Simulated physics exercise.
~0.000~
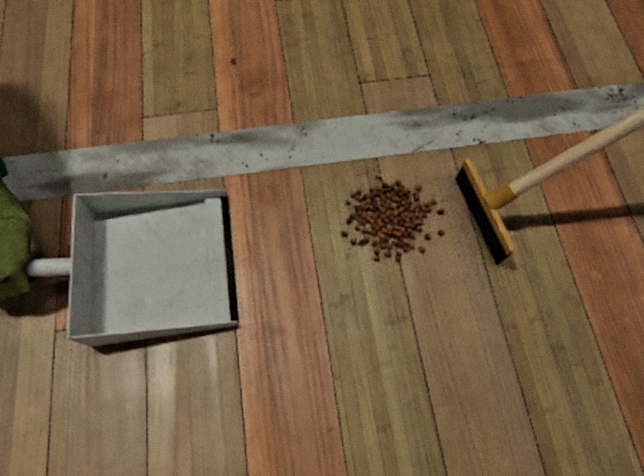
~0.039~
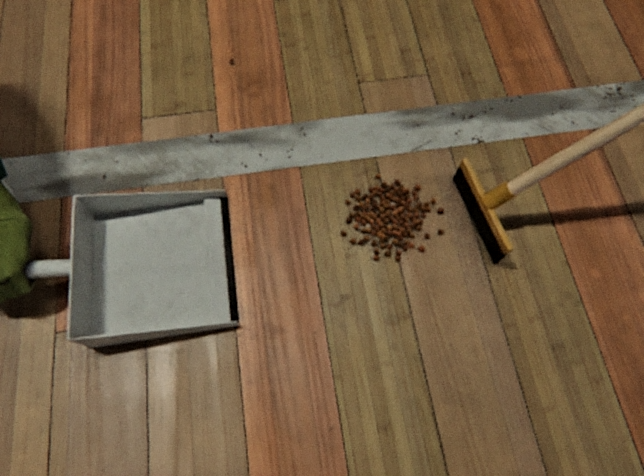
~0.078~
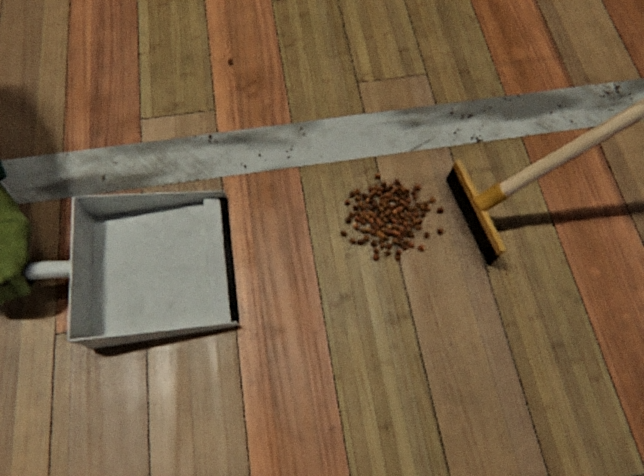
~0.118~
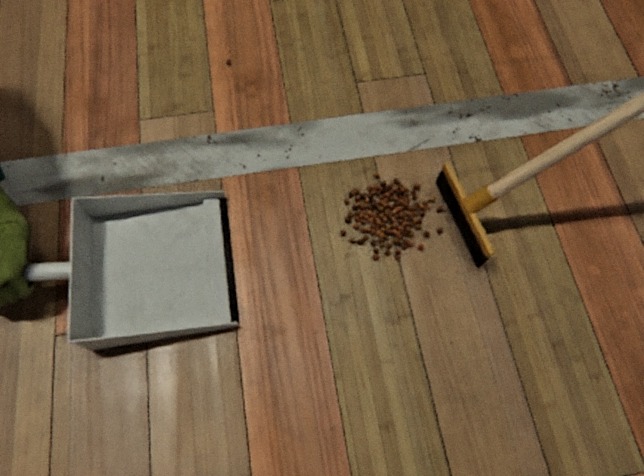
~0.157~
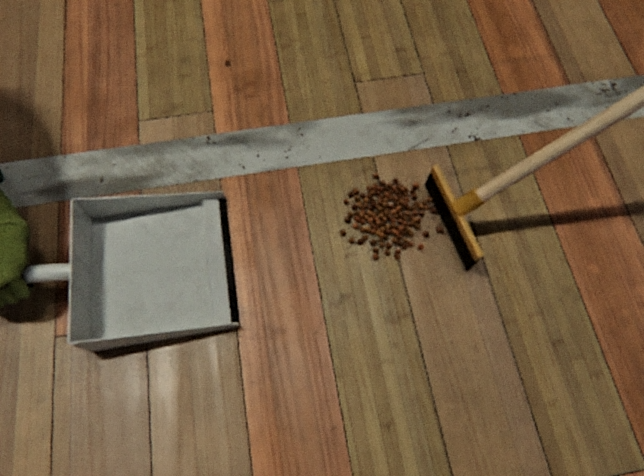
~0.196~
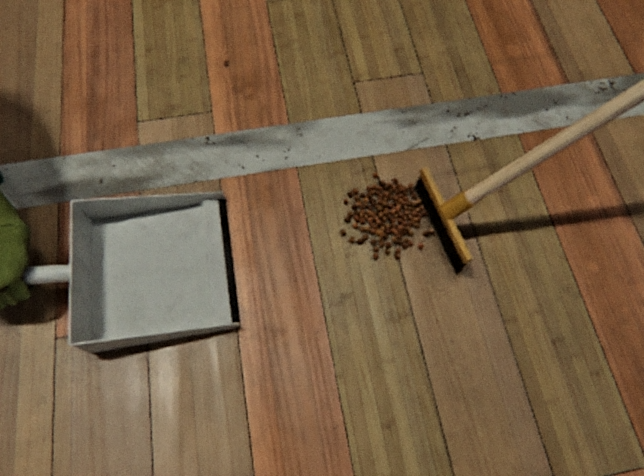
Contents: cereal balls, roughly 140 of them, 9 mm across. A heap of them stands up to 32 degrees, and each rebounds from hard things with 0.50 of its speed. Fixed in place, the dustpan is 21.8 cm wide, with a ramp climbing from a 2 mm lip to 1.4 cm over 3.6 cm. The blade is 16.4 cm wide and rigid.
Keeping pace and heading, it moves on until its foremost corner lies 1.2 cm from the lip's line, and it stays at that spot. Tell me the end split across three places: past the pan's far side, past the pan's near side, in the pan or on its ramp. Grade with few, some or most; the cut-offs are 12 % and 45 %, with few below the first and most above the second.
Far side: Few; near side: Few; pan: Some.
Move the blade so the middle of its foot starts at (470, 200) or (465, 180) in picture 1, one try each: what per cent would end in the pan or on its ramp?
Around 35 percent, then around 25 percent.
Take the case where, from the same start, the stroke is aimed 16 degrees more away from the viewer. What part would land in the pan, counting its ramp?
It comes to roughly 25 in a hundred.
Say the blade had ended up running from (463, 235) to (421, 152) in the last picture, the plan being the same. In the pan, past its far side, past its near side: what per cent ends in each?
That ends as pan 0, far 30, and near 0.
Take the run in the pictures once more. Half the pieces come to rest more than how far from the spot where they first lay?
26 cm, roughly.
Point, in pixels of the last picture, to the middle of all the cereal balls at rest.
Somewhere around (239, 262) in the final frame.
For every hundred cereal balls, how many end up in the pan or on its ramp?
Estimated share: 20 per cent.
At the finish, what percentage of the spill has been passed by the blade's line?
My guess is close to 40 per cent.
After 0.52 s, middle of the blade 18 cm from the lip; 0 % over the lip, far side 5 %, near side 0 %.
Then, at 0.73 s, middle of the blade 8 cm from the lip; 0 % over the lip, far side 5 %, near side 0 %.
After 1.06 s, middle of the blade 3 cm from the lip; 25 % over the lip, far side 5 %, near side 5 %.
At rest (1.4 s), far side 5 %, near side 5 %, pan 20 %, in front of the lip or behind the blade 70 %.
